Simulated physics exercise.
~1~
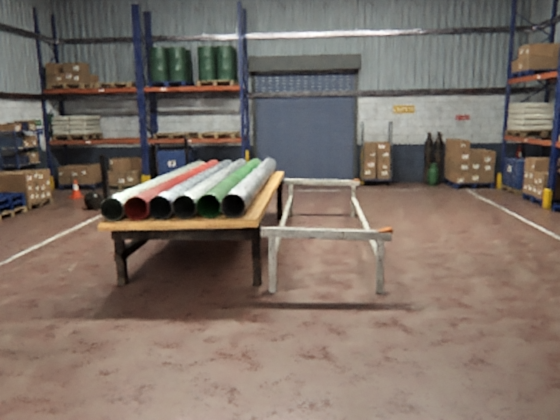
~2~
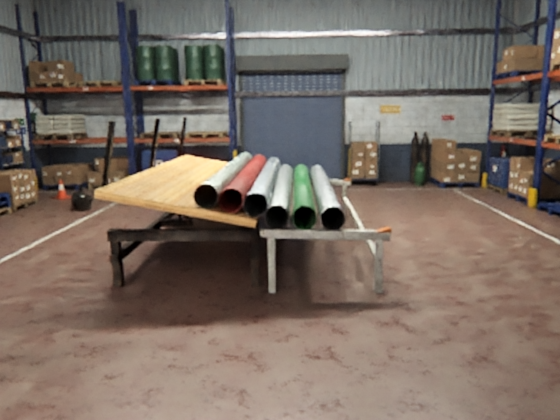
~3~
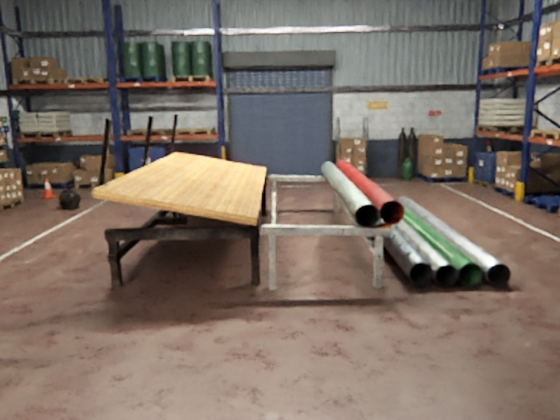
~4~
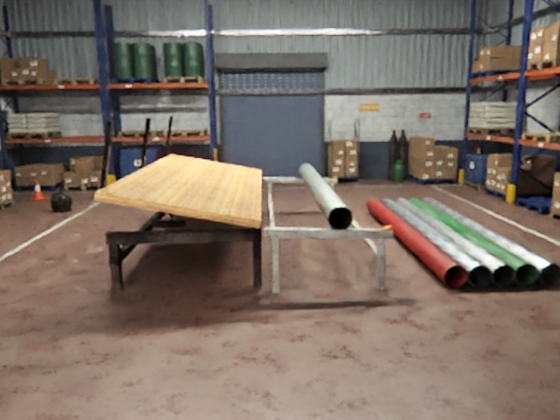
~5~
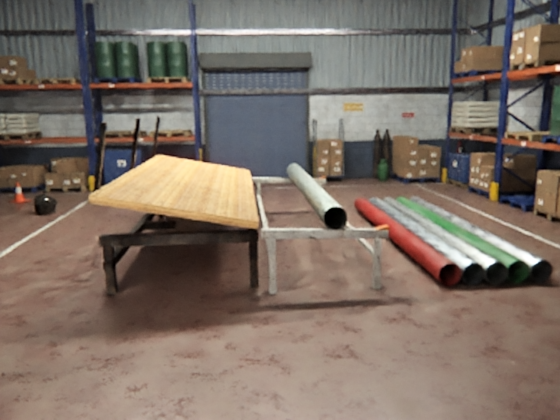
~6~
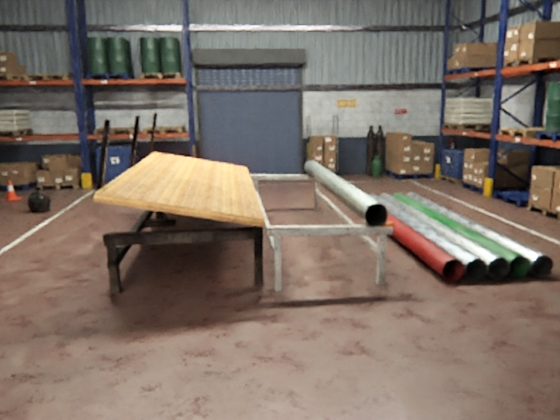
Wooden deck tilting right in a warehouse, six steel pipes rolling across a metal rack, five dropping to the floor, one remaining.
